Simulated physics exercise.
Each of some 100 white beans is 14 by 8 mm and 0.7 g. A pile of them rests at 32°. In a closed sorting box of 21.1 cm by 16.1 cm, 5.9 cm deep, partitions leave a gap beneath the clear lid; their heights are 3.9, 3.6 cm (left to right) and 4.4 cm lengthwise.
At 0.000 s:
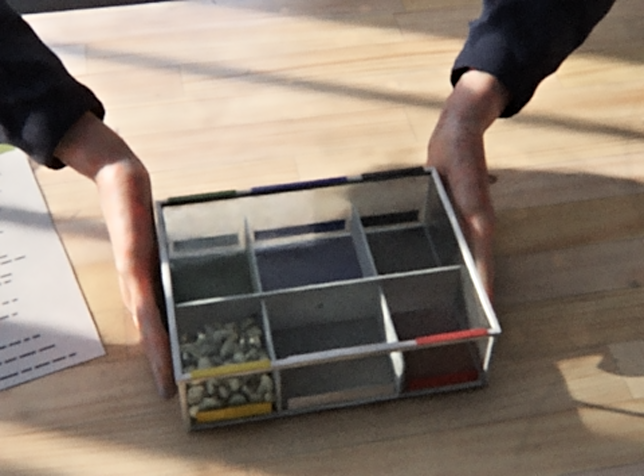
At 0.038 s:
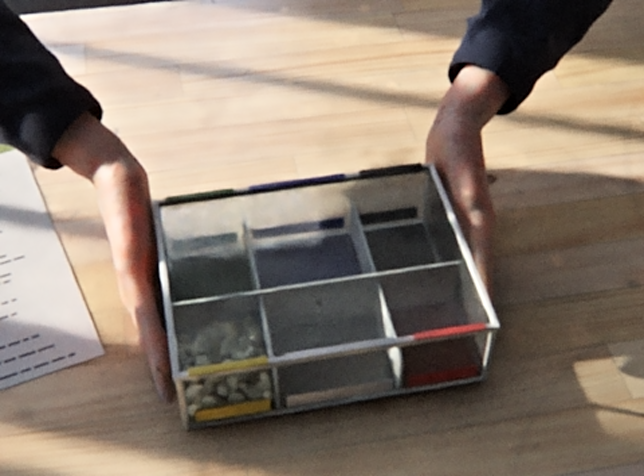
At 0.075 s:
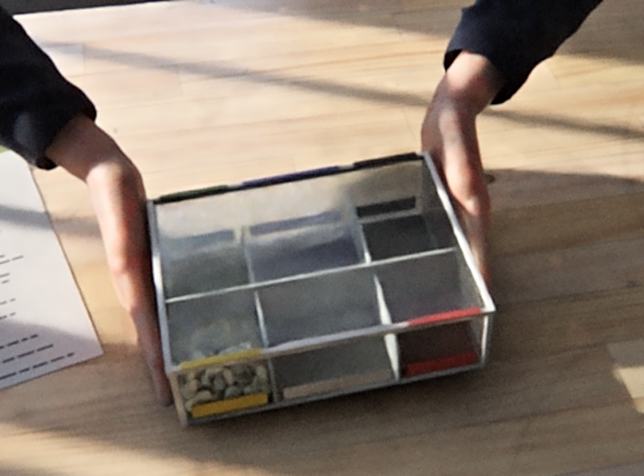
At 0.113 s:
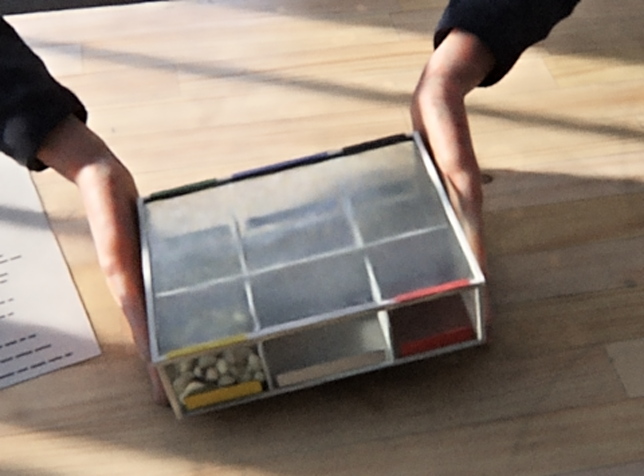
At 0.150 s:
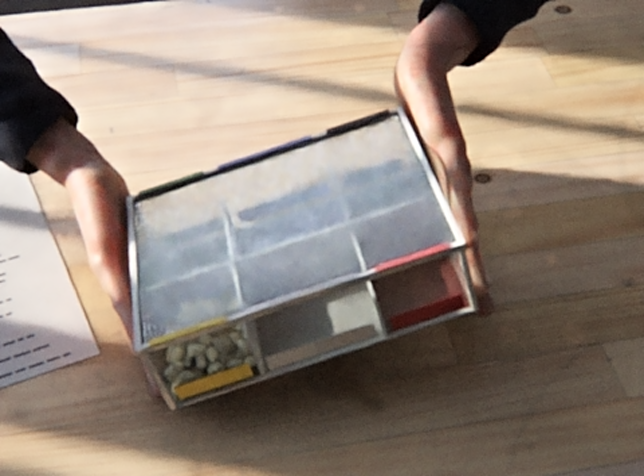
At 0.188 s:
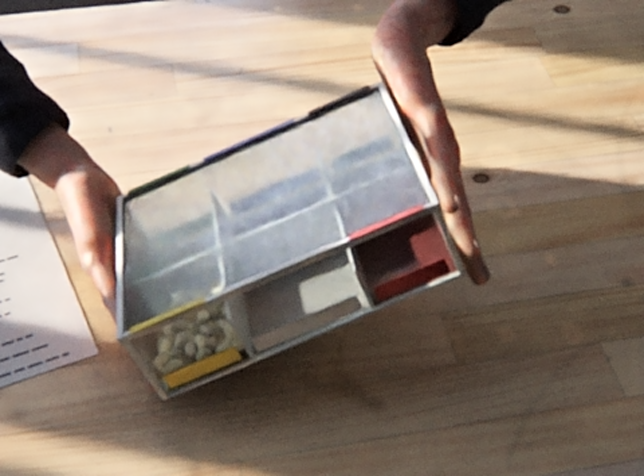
Two hands holding a clear-lidded sorting box with white beans in one compartment, lifting its right side and tilting it leftward.
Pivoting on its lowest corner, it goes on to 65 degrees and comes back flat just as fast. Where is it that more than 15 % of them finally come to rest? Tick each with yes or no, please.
Red - no; blue - no; green - no; yellow - yes; white - no; black - no.
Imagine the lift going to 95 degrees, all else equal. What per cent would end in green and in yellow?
In per cent, green gets 10 and yellow gets 90.
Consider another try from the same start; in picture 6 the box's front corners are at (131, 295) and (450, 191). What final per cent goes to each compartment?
In per cent, the final split is red 0, blue 0, green 5, yellow 95, white 0, black 0.
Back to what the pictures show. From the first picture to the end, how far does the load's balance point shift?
1.0 cm or thereabouts.
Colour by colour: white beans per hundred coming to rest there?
Red: 0 %, blue: 0 %, green: 0 %, yellow: 100 %, white: 0 %, black: 0 %.
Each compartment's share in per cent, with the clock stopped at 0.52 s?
Red 0, blue 0, green 0, yellow 100, white 0, black 0.
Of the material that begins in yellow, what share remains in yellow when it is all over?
100 %.
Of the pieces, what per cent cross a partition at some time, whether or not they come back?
Estimate: Around 0 %.
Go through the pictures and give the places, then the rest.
The first frame shows box tilt 0 degrees, front corners at (182, 377) and (494, 331); yellow 100 %.
The second frame shows box tilt 1 degrees, front corners at (179, 375) and (492, 325).
The third frame shows box tilt 4 degrees, front corners at (172, 369) and (488, 309), lowest corner left back.
The fourth frame shows box tilt 10 degrees, front corners at (159, 359) and (477, 281), lowest corner left back.
The fifth frame shows box tilt 17 degrees, front corners at (143, 347) and (459, 244), lowest corner left back.
The sixth frame shows box tilt 24 degrees, front corners at (124, 336) and (433, 205), lowest corner left back; yellow 100 %. The box's pace is about 185 degrees a second.
After 0.52 s, tilt 63 degrees; yellow 100 %.
After 0.75 s, tilt 23 degrees; yellow 100 %.
After 1.08 s, tilt 0 degrees; yellow 100 %.
At rest (1.4 s), red 0 %, blue 0 %, green 0 %, yellow 100 %, white 0 %, black 0 %.
